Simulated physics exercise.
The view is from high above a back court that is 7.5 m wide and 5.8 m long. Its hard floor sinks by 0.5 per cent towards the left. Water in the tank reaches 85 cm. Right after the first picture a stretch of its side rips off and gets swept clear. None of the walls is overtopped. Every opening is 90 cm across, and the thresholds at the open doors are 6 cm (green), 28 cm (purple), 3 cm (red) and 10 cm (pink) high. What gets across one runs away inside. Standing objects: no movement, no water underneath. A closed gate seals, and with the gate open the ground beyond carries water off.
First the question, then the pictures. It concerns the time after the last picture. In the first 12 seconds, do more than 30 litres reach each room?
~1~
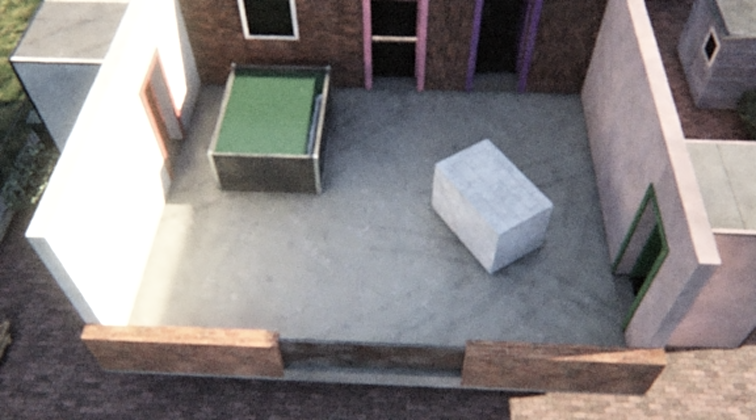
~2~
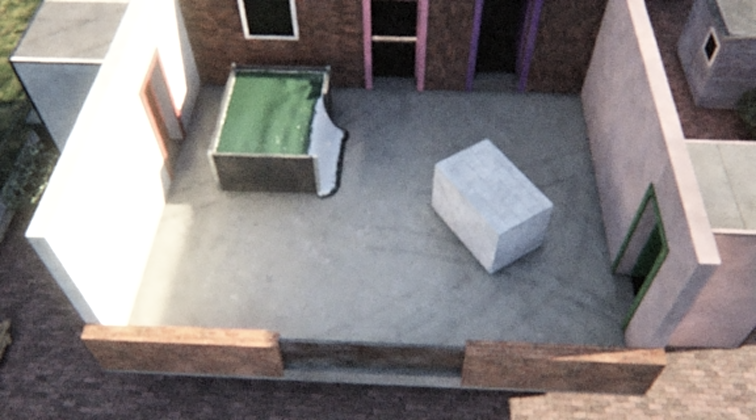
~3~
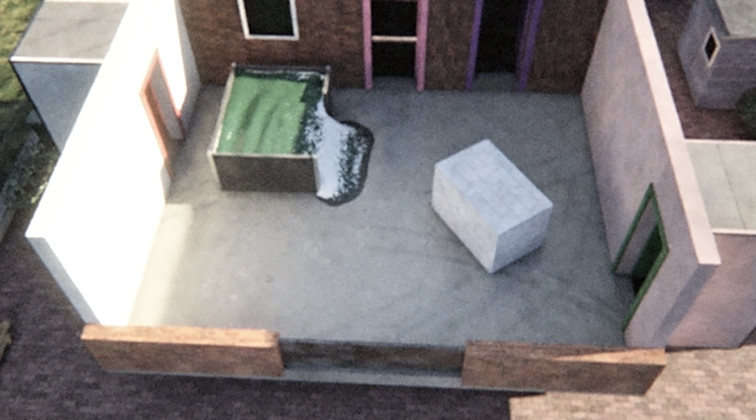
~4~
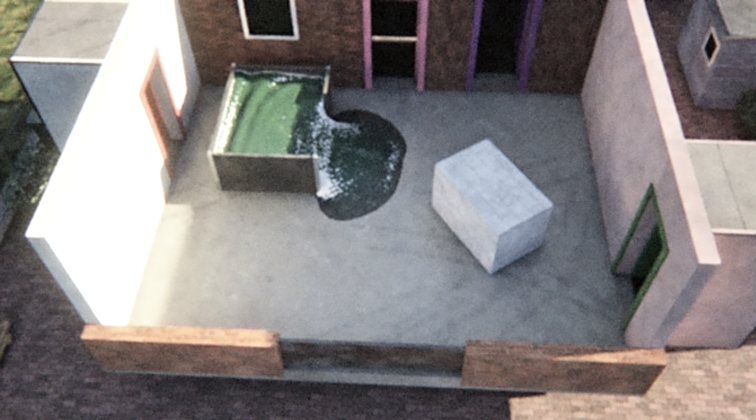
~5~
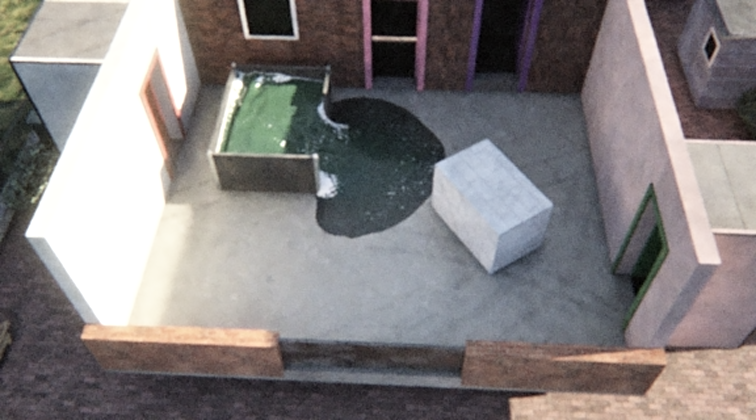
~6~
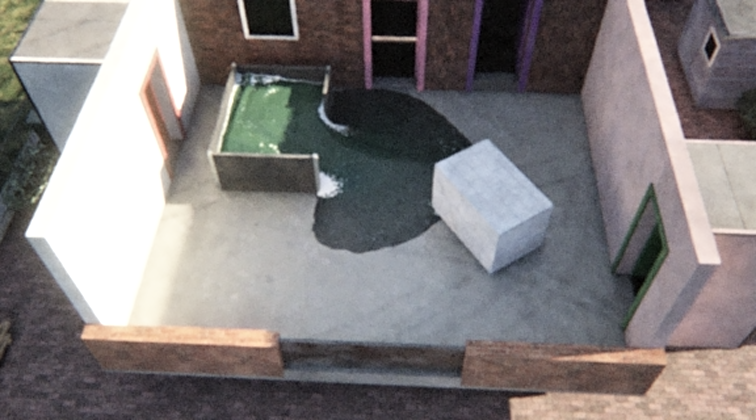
In order: The green door overruns the limit; the purple door stops short of the limit; the red door overruns the limit; the pink door stops short of the limit.
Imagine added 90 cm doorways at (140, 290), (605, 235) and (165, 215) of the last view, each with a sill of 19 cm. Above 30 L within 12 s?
Check each in turn: The first fails, the second fails, the third fails.
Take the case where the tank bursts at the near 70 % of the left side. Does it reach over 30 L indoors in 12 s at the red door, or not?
Well, at red it would be too much.
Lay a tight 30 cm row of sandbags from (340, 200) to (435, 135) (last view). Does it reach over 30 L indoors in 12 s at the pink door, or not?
Then, at pink, the limit is surpassed.
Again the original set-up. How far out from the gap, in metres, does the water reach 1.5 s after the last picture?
Distance: Approx. 5.8 m.
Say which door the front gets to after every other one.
Answer: The red door.
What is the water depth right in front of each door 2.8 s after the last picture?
Depths: Green door 13 cm, purple door 23 cm, red door 0 cm, pink door 4 cm.
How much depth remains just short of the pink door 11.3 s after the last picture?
Around 5.0 cm deep.
Then, 0.7 s after the last picture water covers 40 % of the floor and is deepest (46 cm) near (435, 199); green door not reached, purple door 10 cm at the sill, 0 L in, red door not reached, pink door 8 cm at the sill, 0 L in.
Then, 1.5 s after the last picture water covers 50 % of the floor and is deepest (58 cm) near (574, 96); green door not reached, purple door 13 cm at the sill, 0 L in, red door not reached, pink door 3 cm at the sill, 0 L in.
Then, 2.8 s after the last picture water covers 55 % of the floor and is deepest (28 cm) near (512, 127); green door 13 cm at the sill, 2 L in, purple door 23 cm at the sill, 1 L in, red door not reached, pink door 4 cm at the sill, 0 L in.
Then, 6.3 s after the last picture water covers 80 % of the floor and is deepest (15 cm) near (570, 367); green door 13 cm at the sill, 127 L in, purple door 9 cm at the sill, 1 L in, red door not reached, pink door 7 cm at the sill, 1 L in.
Then, 11.3 s after the last picture water covers 100 % of the floor and is deepest (14 cm) near (185, 139); green door 7 cm at the sill, 166 L in, purple door 5 cm at the sill, 1 L in, red door 11 cm at the sill, 52 L in, pink door 5 cm at the sill, 1 L in.
